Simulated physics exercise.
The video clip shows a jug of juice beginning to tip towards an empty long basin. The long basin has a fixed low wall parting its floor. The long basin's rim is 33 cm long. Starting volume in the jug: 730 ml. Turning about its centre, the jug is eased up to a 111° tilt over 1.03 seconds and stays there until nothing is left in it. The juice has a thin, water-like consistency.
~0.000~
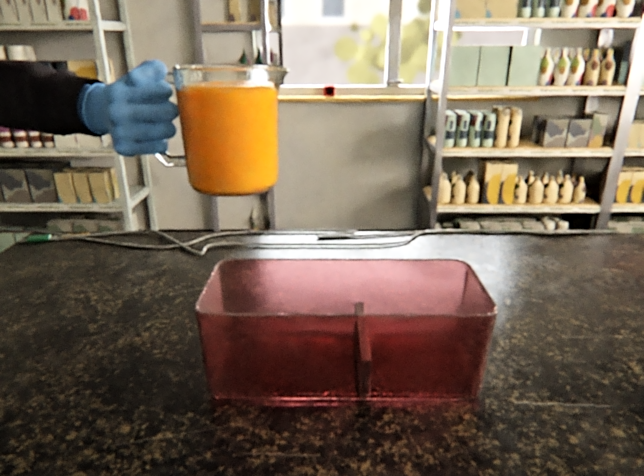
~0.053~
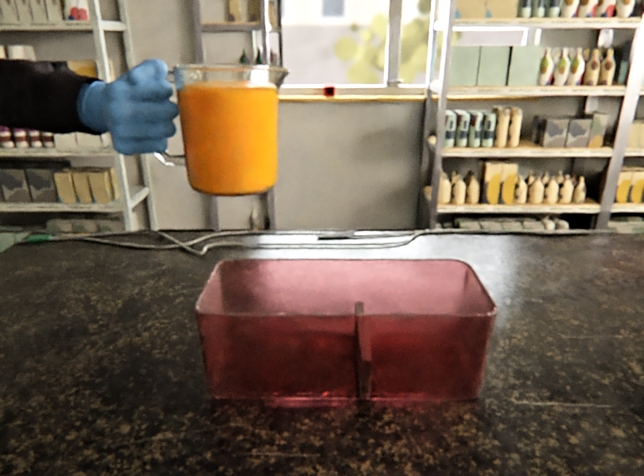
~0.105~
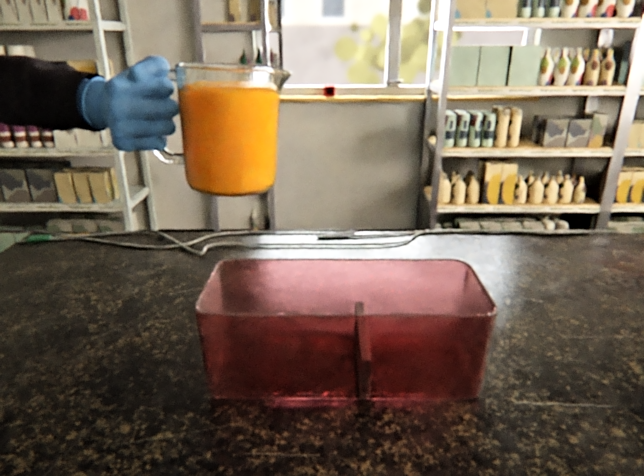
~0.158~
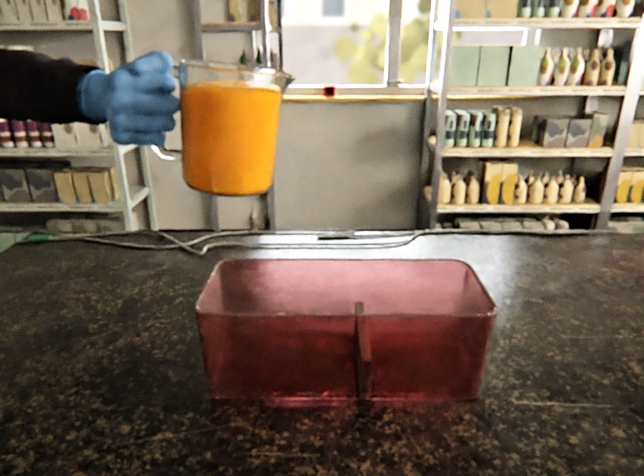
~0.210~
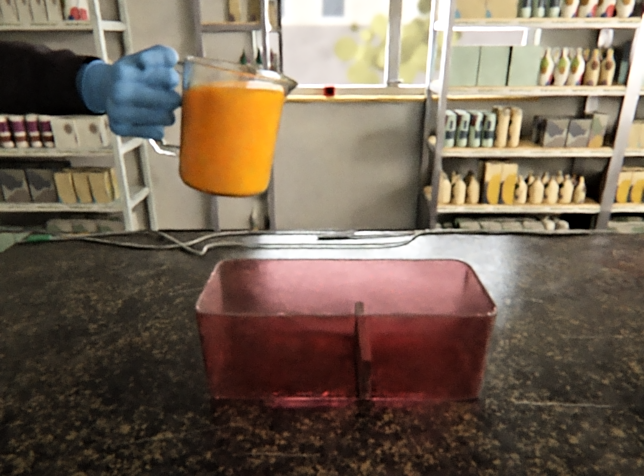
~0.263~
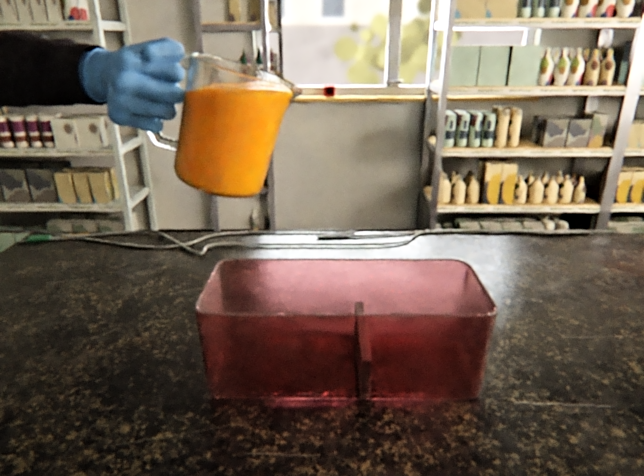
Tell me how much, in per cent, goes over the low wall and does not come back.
I would say about 56 per cent.
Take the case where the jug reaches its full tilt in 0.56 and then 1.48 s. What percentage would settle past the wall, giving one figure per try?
First 35, then 65 per cent.
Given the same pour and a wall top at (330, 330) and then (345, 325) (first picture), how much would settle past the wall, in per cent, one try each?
I'd put it at about 95 per cent for the first and about 80 per cent for the second.
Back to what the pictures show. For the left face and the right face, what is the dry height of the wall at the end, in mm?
Noted: Left near 40 mm, right near 28 mm.
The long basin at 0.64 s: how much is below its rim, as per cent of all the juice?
Roughly 5 per cent.
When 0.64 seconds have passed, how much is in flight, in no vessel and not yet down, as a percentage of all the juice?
Near 20 per cent at that time.
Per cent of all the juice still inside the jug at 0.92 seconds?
About 18 per cent.
By 0.64 s the tilt is 77° and 74 per cent is still to pour, 1 is left of the wall and 4 right of it.
By 0.92 s the tilt is 108° and 19 per cent is still to pour, 12 is left of the wall and 44 right of it.
By 1.21 s the tilt is 111° and 1 per cent is still to pour, 40 is left of the wall and 55 right of it.
By 1.53 s the tilt is 111° and 0 per cent is still to pour, 42 is left of the wall and 56 right of it.
At rest 42 per cent lies left of the wall, 56 right of it and 2 outside.
